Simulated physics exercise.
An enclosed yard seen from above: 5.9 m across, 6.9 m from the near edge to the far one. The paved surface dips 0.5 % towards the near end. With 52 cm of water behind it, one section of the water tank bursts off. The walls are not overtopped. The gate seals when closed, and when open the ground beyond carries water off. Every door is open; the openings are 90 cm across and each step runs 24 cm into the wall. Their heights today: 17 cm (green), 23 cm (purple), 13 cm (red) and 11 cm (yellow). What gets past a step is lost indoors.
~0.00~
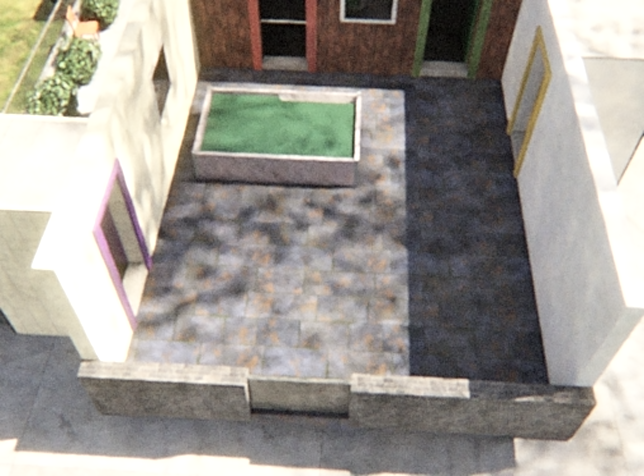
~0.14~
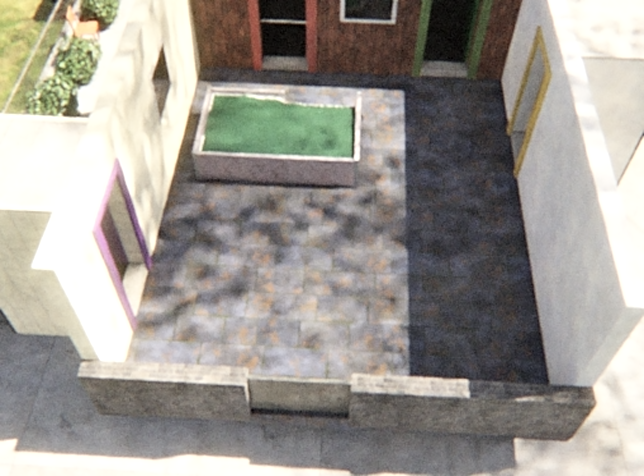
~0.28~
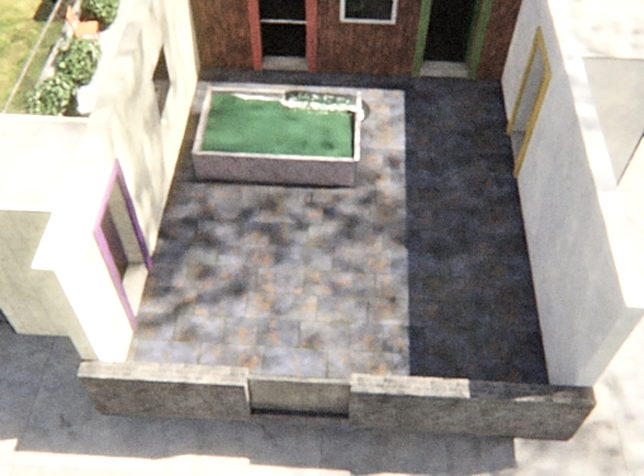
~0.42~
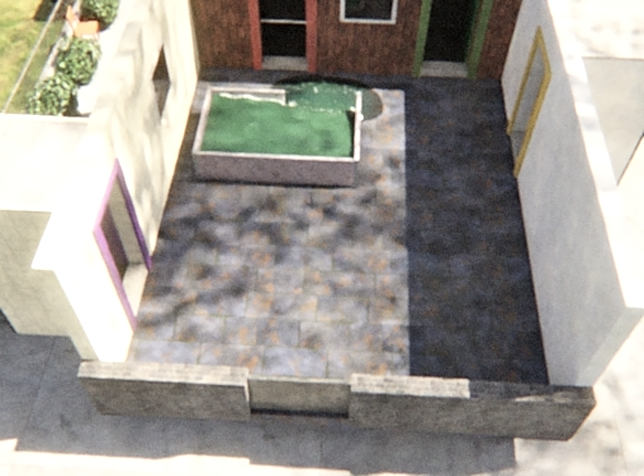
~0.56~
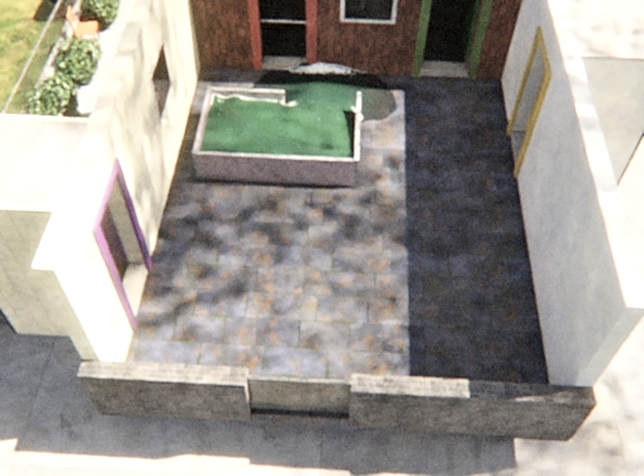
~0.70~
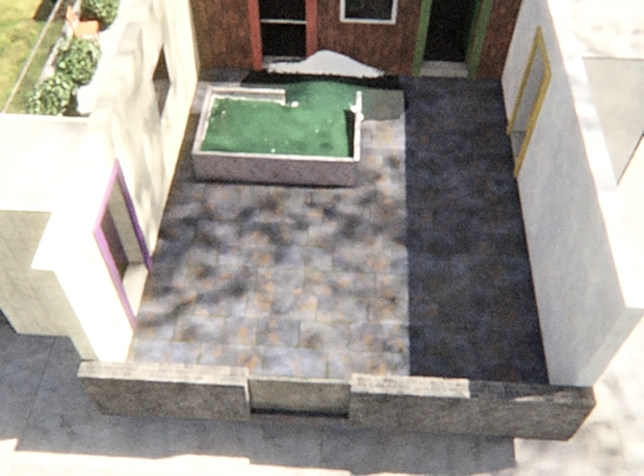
Green water breaking out through the far side of a raised tank and spreading across the paving toward the brick wall behind.
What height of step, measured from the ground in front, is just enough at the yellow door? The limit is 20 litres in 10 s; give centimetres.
At least 7 cm or so.
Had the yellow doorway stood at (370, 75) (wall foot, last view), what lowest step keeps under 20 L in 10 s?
Roughly 24 cm.
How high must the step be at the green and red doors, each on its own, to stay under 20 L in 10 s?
Roughly 7.0 cm at green and 22 cm at red.
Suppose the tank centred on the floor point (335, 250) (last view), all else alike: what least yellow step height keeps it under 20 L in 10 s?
Some 9.0 cm.
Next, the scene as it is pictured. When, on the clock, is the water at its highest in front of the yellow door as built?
Around 3.2 s.
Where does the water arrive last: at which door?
It is the purple one.
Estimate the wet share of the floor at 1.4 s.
About 10 per cent.
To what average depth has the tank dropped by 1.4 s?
About 35 cm.
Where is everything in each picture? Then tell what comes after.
In the first picture, the water tank at (280, 126) is whole and still, 52 cm deep; the yellow door at (527, 110) is dry.
In the second picture, water pours out on the far side and has run 0.3 m, to a hidden place; about 5 cm deep outside, 52 cm at the back.
In the third picture, the front is at a hidden place, 0.7 m from the gap on the far side; 0.9 m2 of floor is wet, 52 cm left at the back.
In the fourth picture, the gap is on the far side, the front 1.2 m out at (297, 78); the back of the water tank holds 52 cm.
In the fifth picture, the front is at (307, 65), 1.4 m from the gap on the far side; 2.6 m2 of floor is wet, 49 cm left at the back.
In the sixth picture, the front is at (255, 70), 1.5 m from the gap on the far side; 3.0 m2 of floor is wet, 44 cm left at the back; the yellow door at (527, 110), 3.5 m from the gap, is still 2.5 m from the nearest water.
After 1.4 s water covers 10 % of the floor, deepest (38 cm) near (329, 73); it has not reached the yellow door.
After 3.0 s water covers 30 % of the floor, deepest (26 cm) near (495, 80); 12 cm at the yellow door, 0 litres in over its 11 cm step.
After 10.0 s water covers 90 % of the floor, deepest (10 cm) near (384, 404); 6 cm at the yellow door, 3 litres in over its 11 cm step.
At the yellow door as built, the water arrived by 2.5 s and peaked near 12 cm at 3.2 s.
With a step of 6.5 cm, 27 litres would have come in within the 10 s; with 9 cm, 9 litres. So under 20 litres takes about 7 cm.
